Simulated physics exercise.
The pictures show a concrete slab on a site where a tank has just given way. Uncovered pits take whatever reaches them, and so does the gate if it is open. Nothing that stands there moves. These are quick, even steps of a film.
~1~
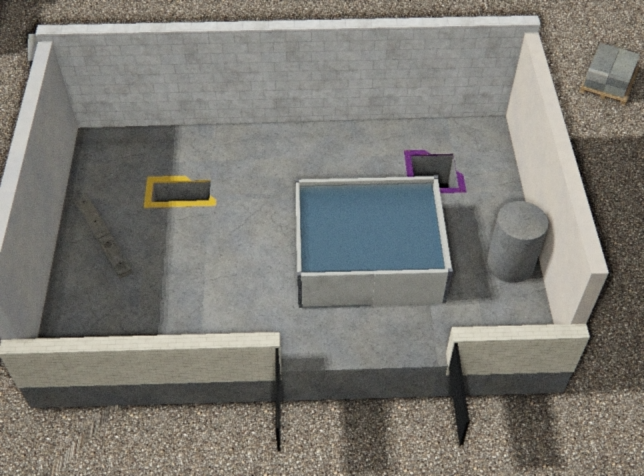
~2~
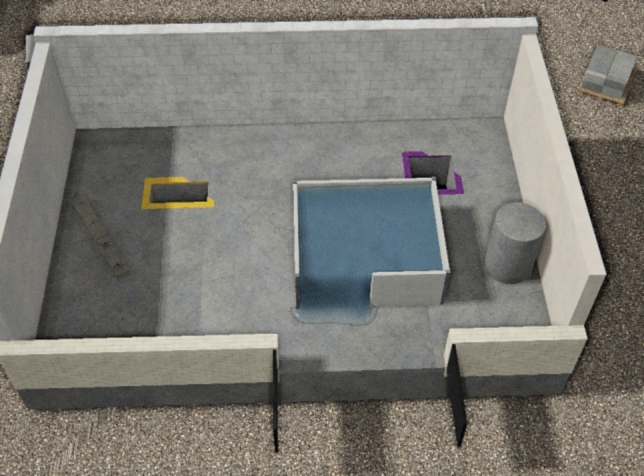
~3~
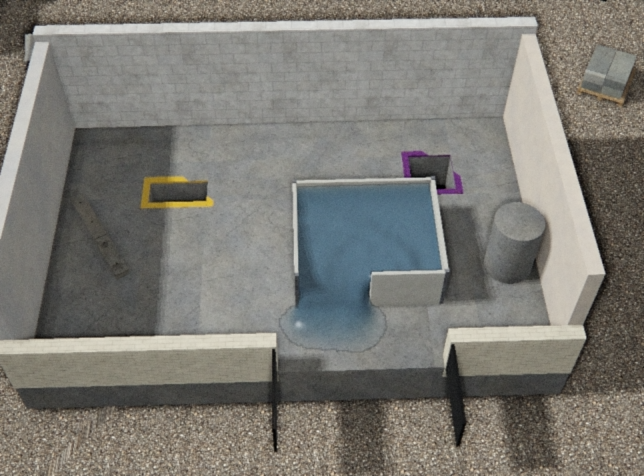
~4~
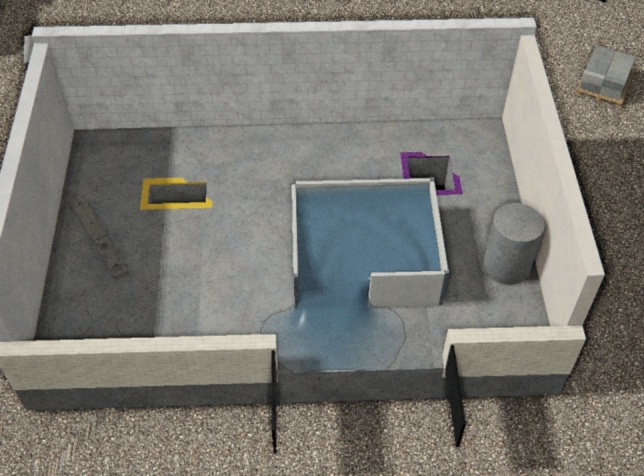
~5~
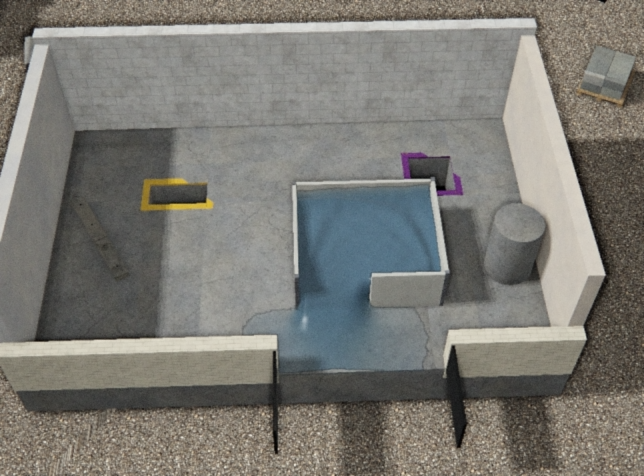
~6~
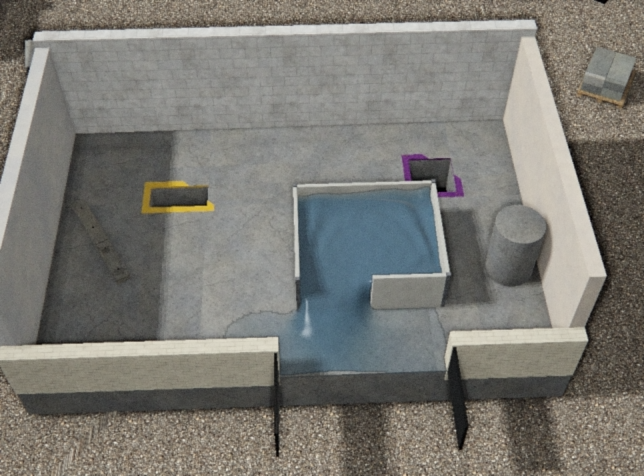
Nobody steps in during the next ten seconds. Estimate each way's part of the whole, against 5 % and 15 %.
One by one: The gate takes over 15 %; the yellow pit takes under 5 %; the purple pit takes under 5 %.
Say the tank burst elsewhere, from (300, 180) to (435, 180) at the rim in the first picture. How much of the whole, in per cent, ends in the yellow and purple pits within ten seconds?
Parts in a hundred: Yellow 14, purple 30.
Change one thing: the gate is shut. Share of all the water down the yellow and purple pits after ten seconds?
Roughly, in per cent: Yellow 8, purple 8.
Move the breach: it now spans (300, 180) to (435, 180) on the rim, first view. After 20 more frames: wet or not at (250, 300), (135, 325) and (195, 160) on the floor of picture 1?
In that order: Not flooded, clear, covered.
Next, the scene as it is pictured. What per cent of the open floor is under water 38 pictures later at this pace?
Close to 25 %.
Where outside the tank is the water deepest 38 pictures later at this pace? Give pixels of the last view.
Around (317, 313).
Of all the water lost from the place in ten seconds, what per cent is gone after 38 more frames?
Close to 85 %.
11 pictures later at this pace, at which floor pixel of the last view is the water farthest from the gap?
Close to (31, 372).
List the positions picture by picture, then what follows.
The tank at (370, 227) is whole and still, in the first picture.
The front is at (294, 311), out from the gap at (335, 296), in the second picture.
The front is at a hidden place, out from the gap at (334, 296), in the third picture.
The front is at a hidden place, out from the gap at (334, 298), in the fourth picture.
Water pours out at (335, 298) and has run to a hidden place, in the fifth picture.
Water pours out at (336, 300) and has run to a hidden place, in the sixth picture.
A moment on, water covers 10 % of the floor; the gate 19 %, the yellow pit 0 %, the purple pit 0 %.
Next, water covers 15 % of the floor; the gate 34 %, the yellow pit 0 %, the purple pit 0 %.
Then, water covers 20 % of the floor; the gate 49 %, the yellow pit 0 %, the purple pit 0 %.
Later, water covers 25 % of the floor; the gate 64 %, the yellow pit 0 %, the purple pit 0 %.
In the end, water covers 30 % of the floor; the gate 75 %, the yellow pit 0 %, the purple pit 0 %.
